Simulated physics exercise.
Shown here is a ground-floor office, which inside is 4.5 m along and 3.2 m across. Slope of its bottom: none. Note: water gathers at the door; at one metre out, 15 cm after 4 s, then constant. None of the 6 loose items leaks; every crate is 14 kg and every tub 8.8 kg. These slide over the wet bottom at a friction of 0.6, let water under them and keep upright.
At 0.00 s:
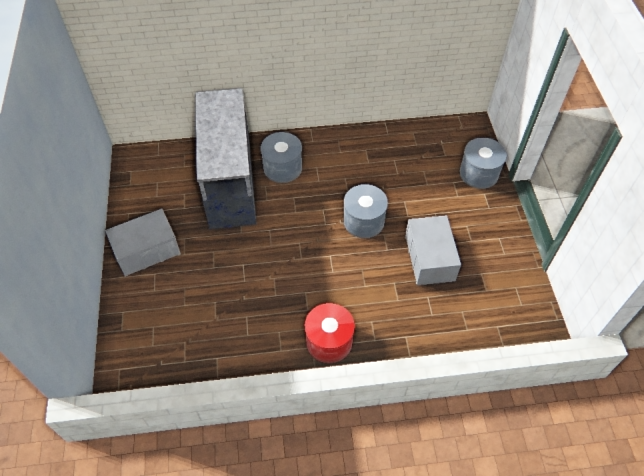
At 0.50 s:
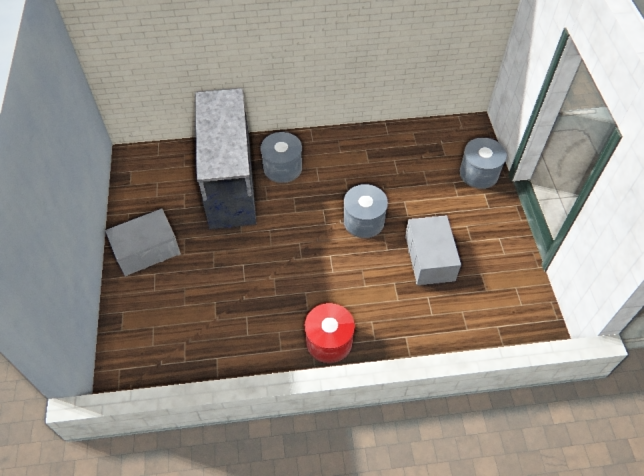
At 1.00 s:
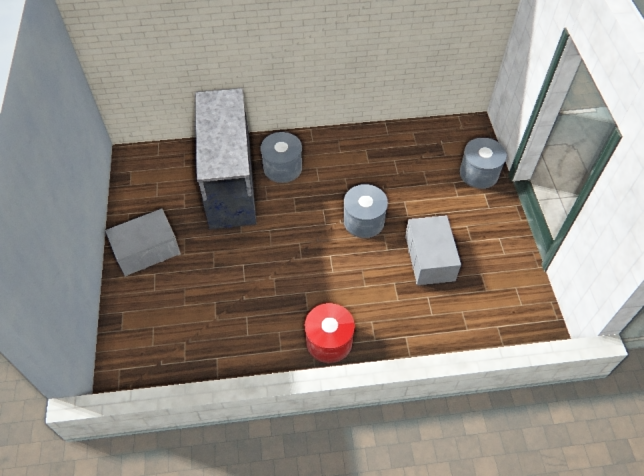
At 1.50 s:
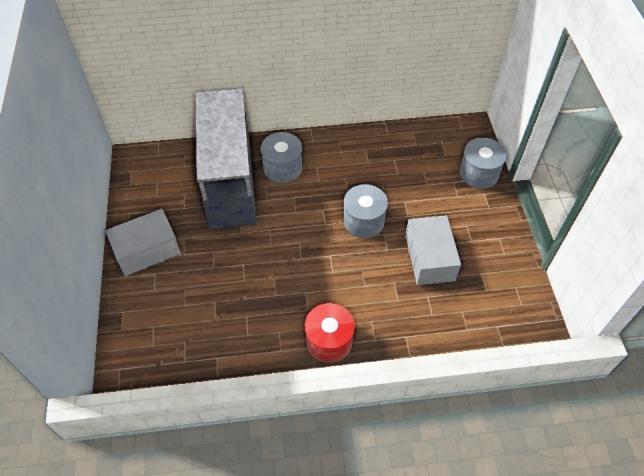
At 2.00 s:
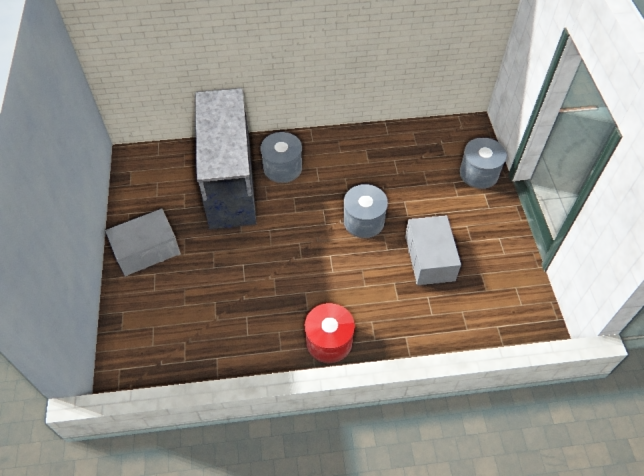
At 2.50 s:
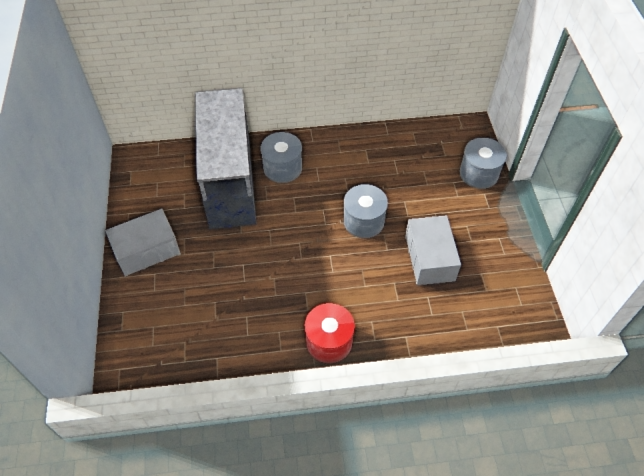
A ground-floor room with a dark wood plank floor, a pale brick back wall and a glazed door on the right is seen from high above, over a low white front wall. A tall grey cabinet stands near the back wall, with three grey tubs, two grey crates and a red tub at the front. Outside, the paving turns from reddish to grey-green, and a thin sheet of water creeps in at the door while everything else, camera included, stays still.
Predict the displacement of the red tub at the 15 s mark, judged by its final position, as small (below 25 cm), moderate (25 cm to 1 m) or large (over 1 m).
Large.
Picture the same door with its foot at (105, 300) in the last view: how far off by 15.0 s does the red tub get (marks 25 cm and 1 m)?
Under that change the red tub is pushed well away.
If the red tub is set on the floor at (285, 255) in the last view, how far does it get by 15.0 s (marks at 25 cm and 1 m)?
Outcome - it ends up well away.
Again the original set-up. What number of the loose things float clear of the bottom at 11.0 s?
Total: 3.
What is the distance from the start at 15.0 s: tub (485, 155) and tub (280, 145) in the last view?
First 120 cm, then 30 cm.
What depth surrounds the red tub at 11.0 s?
Roughly 5 cm deep.
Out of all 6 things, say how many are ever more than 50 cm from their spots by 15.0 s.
My count gives 5.
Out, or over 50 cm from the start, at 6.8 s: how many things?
1.
After 3.5 s the red tub is near (330, 325), 0.0 m from its start, aground; 0 afloat.
After 6.8 s the red tub is near (330, 325), 0.0 m from its start, aground; 0 afloat.
After 11.0 s the red tub is near (267, 330), 0.6 m from its start, aground; 3 afloat.
After 15.0 s the red tub is near (165, 359), 1.5 m from its start, afloat; 6 afloat.
